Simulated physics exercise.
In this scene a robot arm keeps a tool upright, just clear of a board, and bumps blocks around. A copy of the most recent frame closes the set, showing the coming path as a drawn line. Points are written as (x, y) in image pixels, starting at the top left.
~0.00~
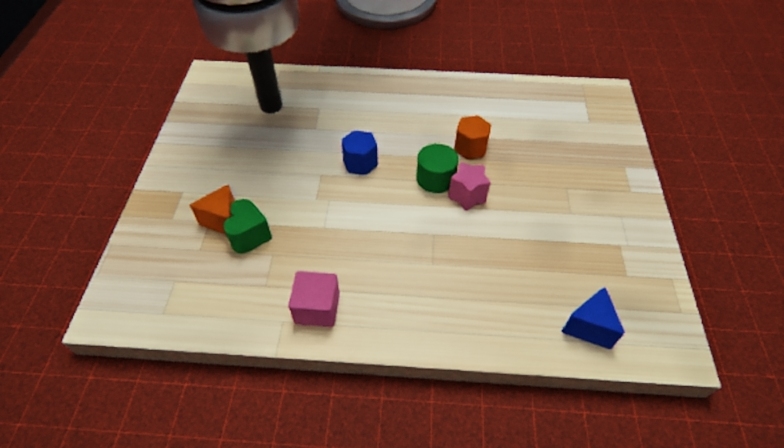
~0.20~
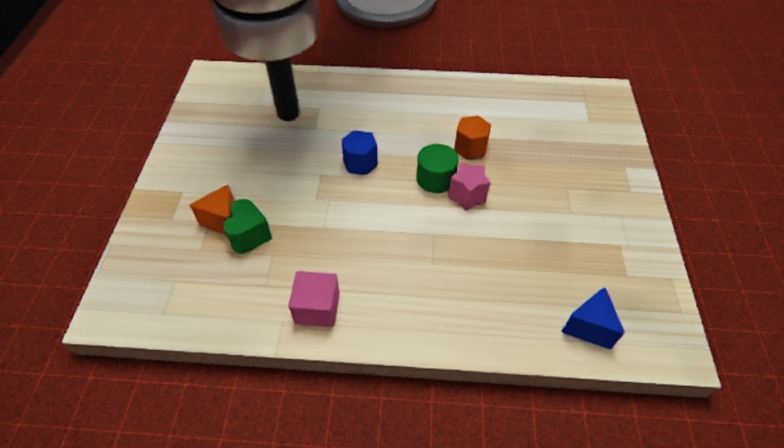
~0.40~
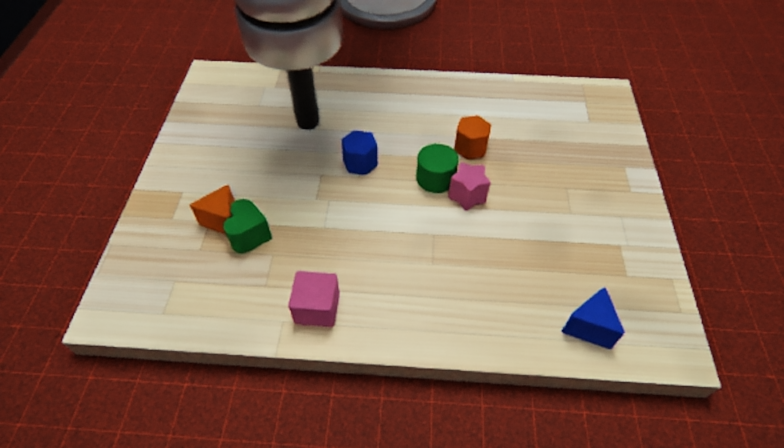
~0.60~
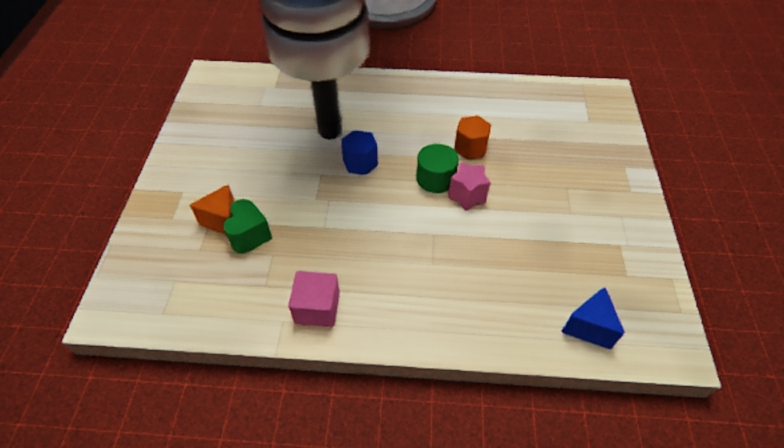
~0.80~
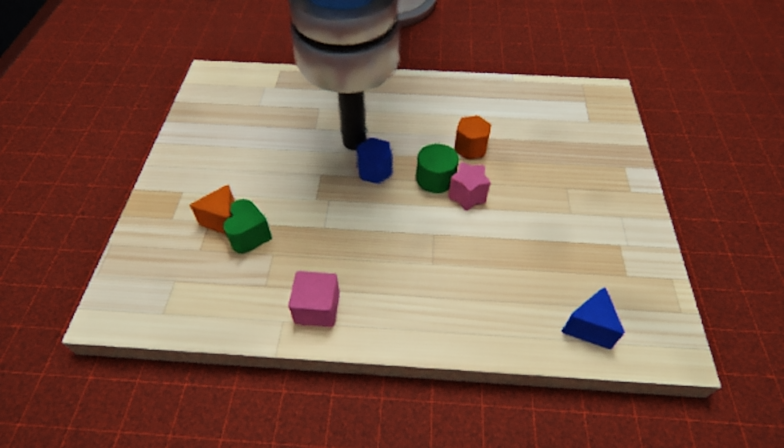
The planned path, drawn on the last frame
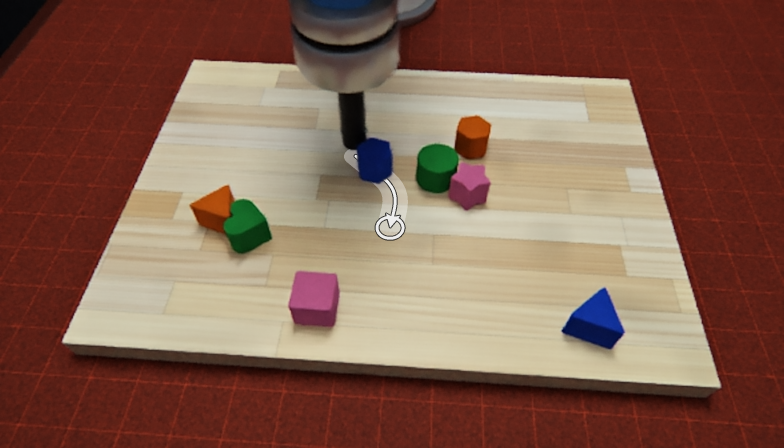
Robot arm with a black rod moving right and nearer across a wooden board, nudging a blue block toward a green one.
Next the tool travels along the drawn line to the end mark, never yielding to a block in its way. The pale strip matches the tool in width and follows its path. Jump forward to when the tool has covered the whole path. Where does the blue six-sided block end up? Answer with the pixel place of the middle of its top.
It is at (426, 192).
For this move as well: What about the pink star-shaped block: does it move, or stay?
At the end of the path, the pink star-shaped block remains in its old spot.
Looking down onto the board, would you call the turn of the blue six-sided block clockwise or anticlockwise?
Against the clock.
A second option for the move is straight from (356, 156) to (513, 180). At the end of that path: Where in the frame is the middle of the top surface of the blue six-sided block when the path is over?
By then it is at (402, 164).
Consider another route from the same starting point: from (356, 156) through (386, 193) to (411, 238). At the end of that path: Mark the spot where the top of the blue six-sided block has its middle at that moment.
The centre of its top will be at (438, 198).
Path on the board, from (356, 156) via (379, 175) and (395, 198), ending at (390, 228).
What follows on the original path. One third of the way, tool (380, 162); blue six-sided block (402, 169).
Two thirds of the way, tool (395, 186); blue six-sided block (425, 189), turned 40° anticlockwise; green round block (443, 158).
At the end, tool (390, 215); blue six-sided block (426, 192), turned 50° anticlockwise; green round block (443, 158); pink star-shaped block in place.
